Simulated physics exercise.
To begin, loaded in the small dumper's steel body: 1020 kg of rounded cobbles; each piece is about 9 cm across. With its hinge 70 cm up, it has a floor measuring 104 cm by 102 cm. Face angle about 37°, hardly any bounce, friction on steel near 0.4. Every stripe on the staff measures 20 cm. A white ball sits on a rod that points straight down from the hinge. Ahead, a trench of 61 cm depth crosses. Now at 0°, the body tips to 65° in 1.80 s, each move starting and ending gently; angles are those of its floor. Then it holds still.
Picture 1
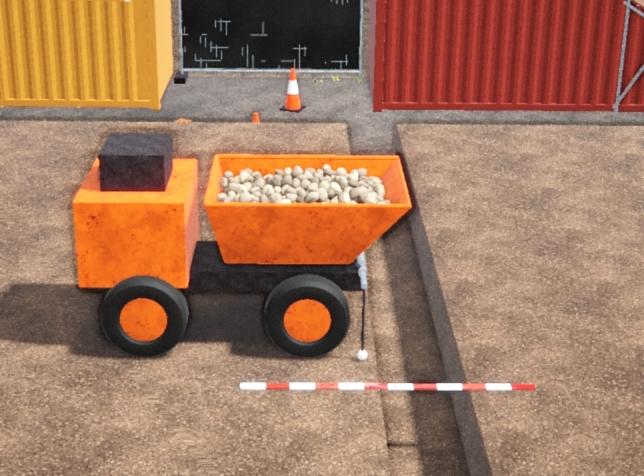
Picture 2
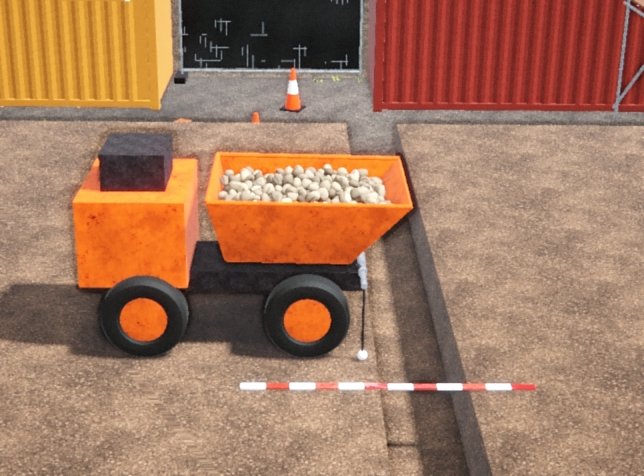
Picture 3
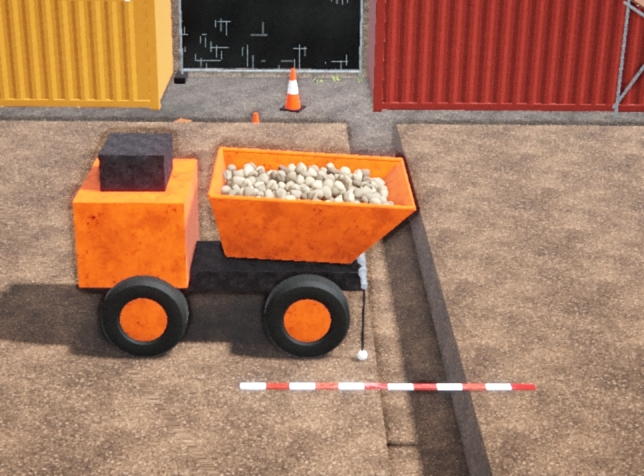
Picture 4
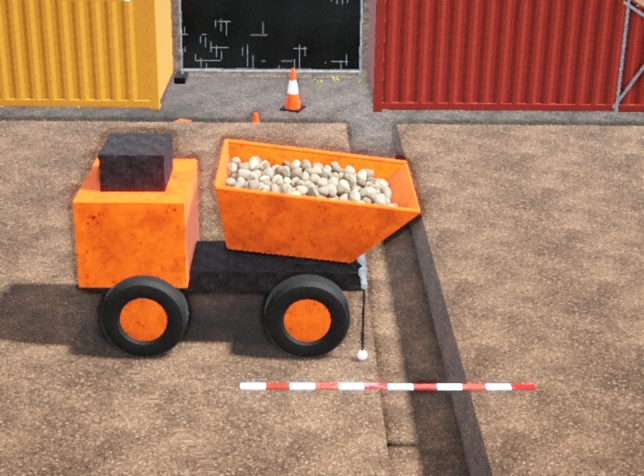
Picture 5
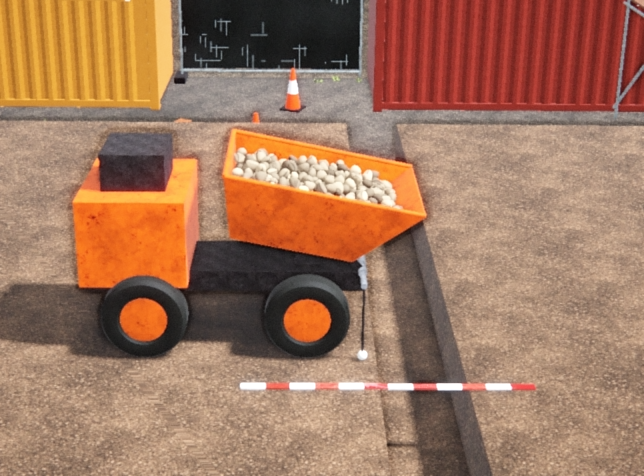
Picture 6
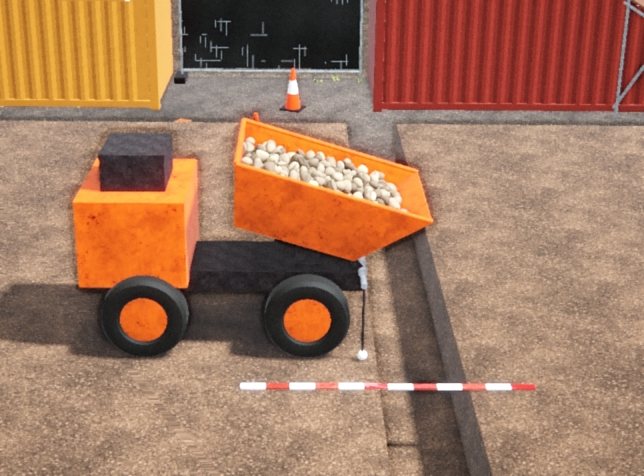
In a dirt yard, an orange dumper's stone-filled body tilts gradually rightward beside a trench.
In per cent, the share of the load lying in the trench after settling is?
Near 20 per cent of it.
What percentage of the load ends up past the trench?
Share of load: Approx. 80 %.
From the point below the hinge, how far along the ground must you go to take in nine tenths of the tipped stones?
Around 200 centimetres.
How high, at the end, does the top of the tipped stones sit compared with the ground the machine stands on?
It finishes some 40 cm up from that ground.
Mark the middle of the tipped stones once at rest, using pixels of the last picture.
The middle should be near (497, 321).
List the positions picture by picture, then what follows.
In the first picture, the body is at 0°, its lip at (410, 206); the top of the load is at (287, 179).
The second picture shows lip at (412, 207), floor tilted 1°, highest stones at (288, 178).
In the third picture, the body is at 3°, its lip at (415, 209); the top of the load is at (268, 175).
The fourth picture shows lip at (420, 212), floor tilted 7°, highest stones at (258, 169).
The fifth picture shows lip at (425, 216), floor tilted 11°, highest stones at (261, 160).
The sixth picture shows lip at (432, 222), floor tilted 17°, highest stones at (265, 152).
A little later the floor is at 55°; 100 % in the body; the foremost stones are at (443, 238).
Then the floor is at 65°; 76 % in the body, 1 % in the trench, 23 % past the trench; the foremost stones are at (525, 323).
Later still the floor is at 65°; 46 % in the body, 54 % past the trench; the foremost stones are at (603, 322).
In the end the floor is at 65°; 0 % in the body, 20 % in the trench, 80 % past the trench; the foremost stones are past the picture's edge.
